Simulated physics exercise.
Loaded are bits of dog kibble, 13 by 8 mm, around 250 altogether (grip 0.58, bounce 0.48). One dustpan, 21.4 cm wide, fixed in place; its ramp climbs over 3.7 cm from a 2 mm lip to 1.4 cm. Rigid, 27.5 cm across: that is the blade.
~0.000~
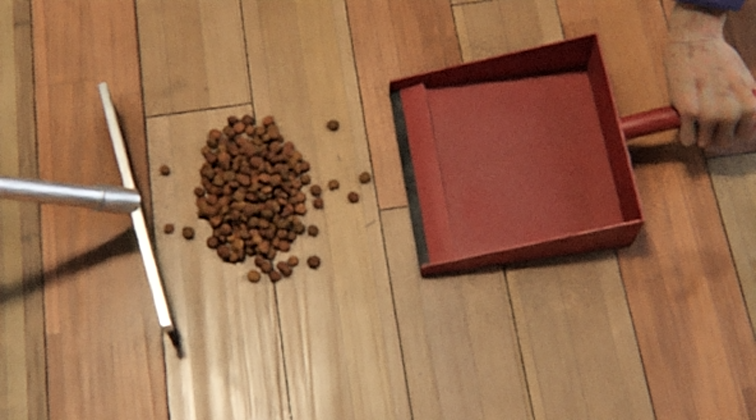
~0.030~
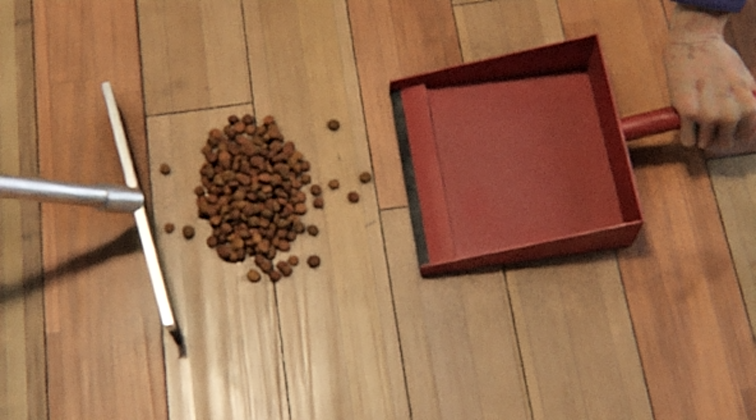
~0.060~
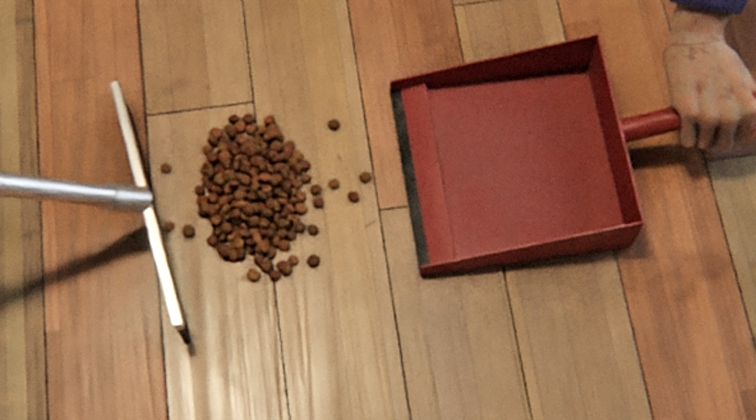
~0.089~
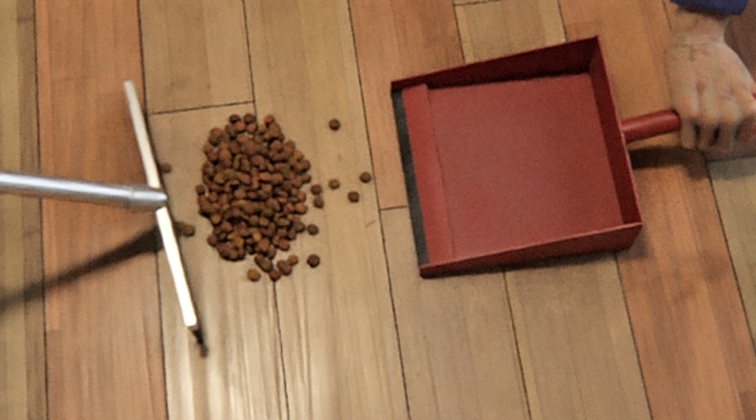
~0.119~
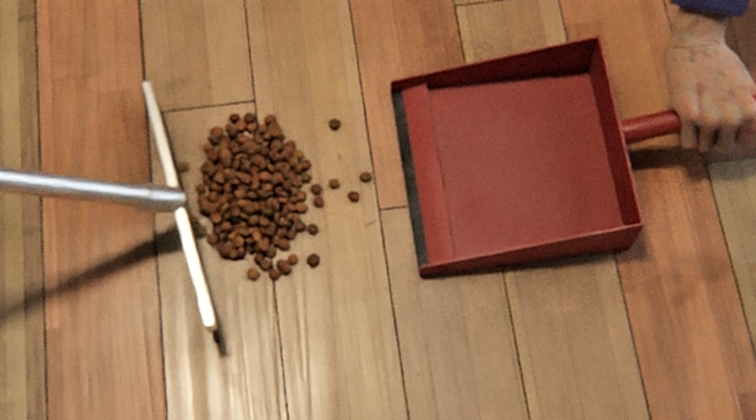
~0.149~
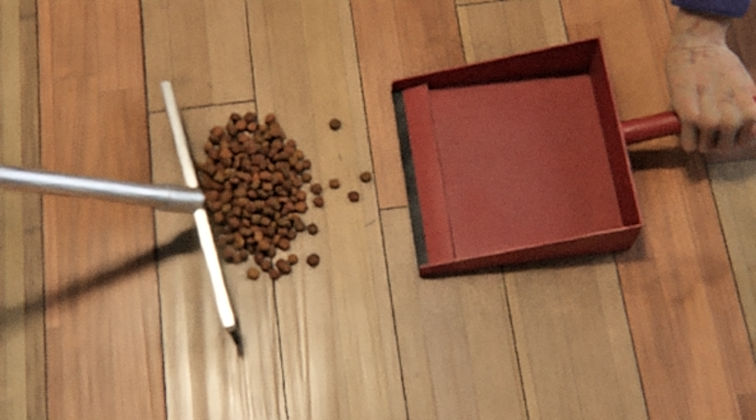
On a wooden plank floor, a heap of brown kibble lies between a white-edged blade on a pale handle at left and a red dustpan gripped by a hand at right. The blade slides rightward and presses into the heap's left edge, nudging some pieces, while the dustpan stays still.
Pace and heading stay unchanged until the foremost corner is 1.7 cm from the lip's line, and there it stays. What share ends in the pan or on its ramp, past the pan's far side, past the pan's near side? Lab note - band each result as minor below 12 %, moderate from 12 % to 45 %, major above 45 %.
Pan: My money's on a medium-sized share; far side: My money's on a low share; near side: My money's on a low share.
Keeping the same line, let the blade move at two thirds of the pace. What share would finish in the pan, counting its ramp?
It would come to roughly 20 percent.
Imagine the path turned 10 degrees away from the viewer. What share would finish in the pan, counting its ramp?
It comes to roughly 30 in a hundred.
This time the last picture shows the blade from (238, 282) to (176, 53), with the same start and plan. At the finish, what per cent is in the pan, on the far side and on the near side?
Per cent by place - pan 40, far side 25, near side 0.
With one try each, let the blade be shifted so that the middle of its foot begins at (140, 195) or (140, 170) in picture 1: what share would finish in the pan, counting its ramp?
Estimates: 30 percent and 30 percent.
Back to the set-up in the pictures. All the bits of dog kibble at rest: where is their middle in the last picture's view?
Centre at rest: Approx. (393, 177) px.
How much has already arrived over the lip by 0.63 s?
I'd put it near 20 per cent at that point.
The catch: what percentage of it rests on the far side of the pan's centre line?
Share: Approx. 30 %.
After 0.30 s, middle of the blade 12 cm from the lip; 0 % over the lip, far side 0 %, near side 0 %.
After 0.40 s, middle of the blade 6 cm from the lip; 0 % over the lip, far side 5 %, near side 0 %.
After 0.63 s, middle of the blade 4 cm from the lip; 20 % over the lip, far side 10 %, near side 5 %.
By 1.2 s all is still; pan 20 %, far side 10 %, near side 5 %, in front of the lip or behind the blade 65 %.
